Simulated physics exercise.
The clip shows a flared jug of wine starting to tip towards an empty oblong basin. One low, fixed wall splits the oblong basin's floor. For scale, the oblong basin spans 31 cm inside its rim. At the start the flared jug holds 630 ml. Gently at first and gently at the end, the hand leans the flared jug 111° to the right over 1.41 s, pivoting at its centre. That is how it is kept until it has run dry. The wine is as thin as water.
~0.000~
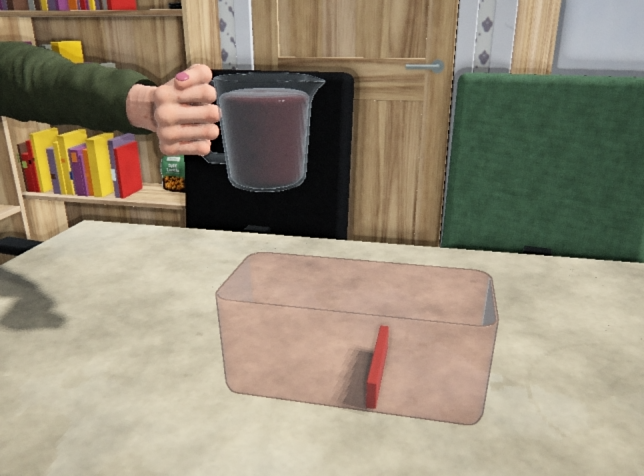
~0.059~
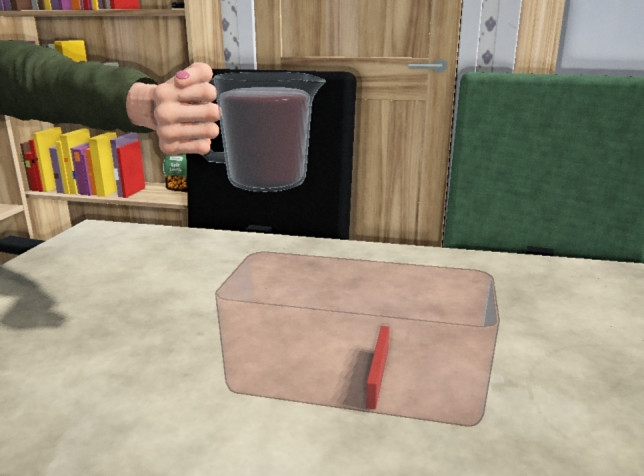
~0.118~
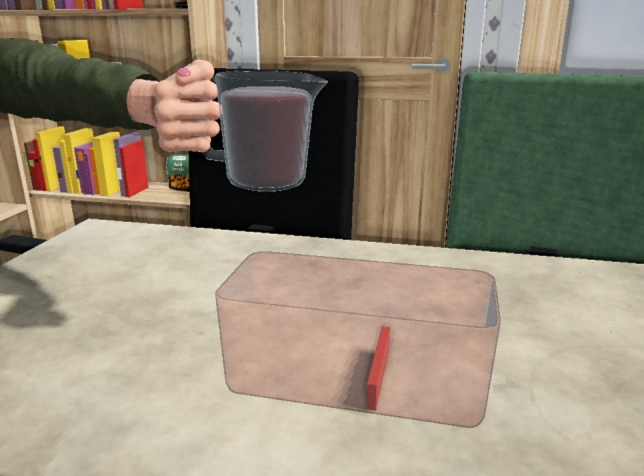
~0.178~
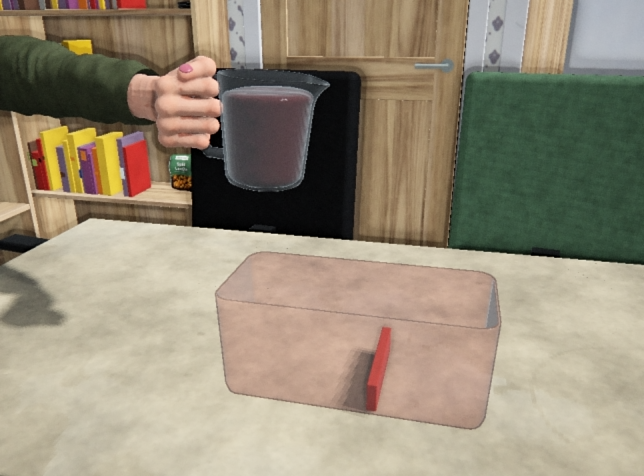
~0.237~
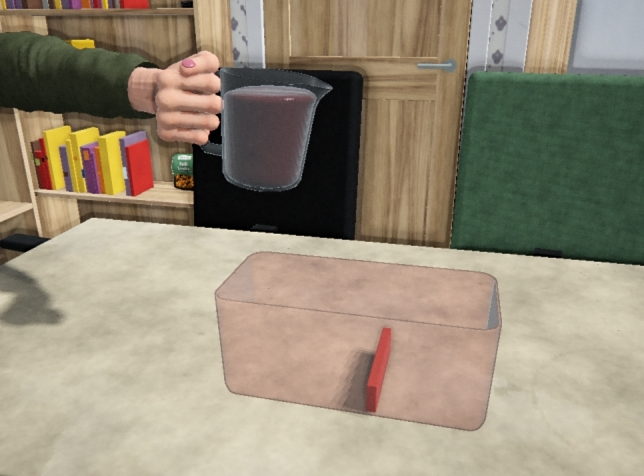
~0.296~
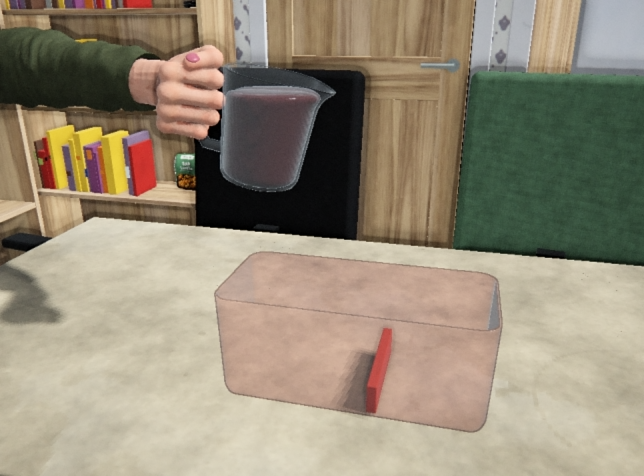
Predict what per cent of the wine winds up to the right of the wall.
Roughly 68 per cent is past the wall.
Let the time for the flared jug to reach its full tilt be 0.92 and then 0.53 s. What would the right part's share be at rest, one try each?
Try 1: Approx. 65 %; try 2: Approx. 45 %.
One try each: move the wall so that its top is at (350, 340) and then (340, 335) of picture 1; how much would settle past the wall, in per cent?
I'd say 95 percent on the first go, 95 percent on the next.
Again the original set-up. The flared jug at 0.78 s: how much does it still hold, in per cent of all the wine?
I'd estimate some 76 % remains.
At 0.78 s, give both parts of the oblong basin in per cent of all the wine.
Left side near 0, right side near 6.
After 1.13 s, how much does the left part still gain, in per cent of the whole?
I'd put it at some 24 percent.
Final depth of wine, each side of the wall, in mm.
On the left it stands about 8 mm, on the right about 28 mm.
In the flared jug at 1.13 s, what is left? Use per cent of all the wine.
About 20 % is still there.
Then, 0.78 s in, the tilt is 65° and 77 per cent is still to pour, 0 is left of the wall and 6 right of it.
Then, 1.13 s in, the tilt is 101° and 19 per cent is still to pour, 6 is left of the wall and 54 right of it.
Then, 1.51 s in, the tilt is 111° and 0 per cent is still to pour, 27 is left of the wall and 72 right of it.
Then, 1.91 s in, the tilt is 111° and 0 per cent is still to pour, 30 is left of the wall and 68 right of it.
Finally, 30 per cent lies left of the wall, 68 right of it and 1 outside.
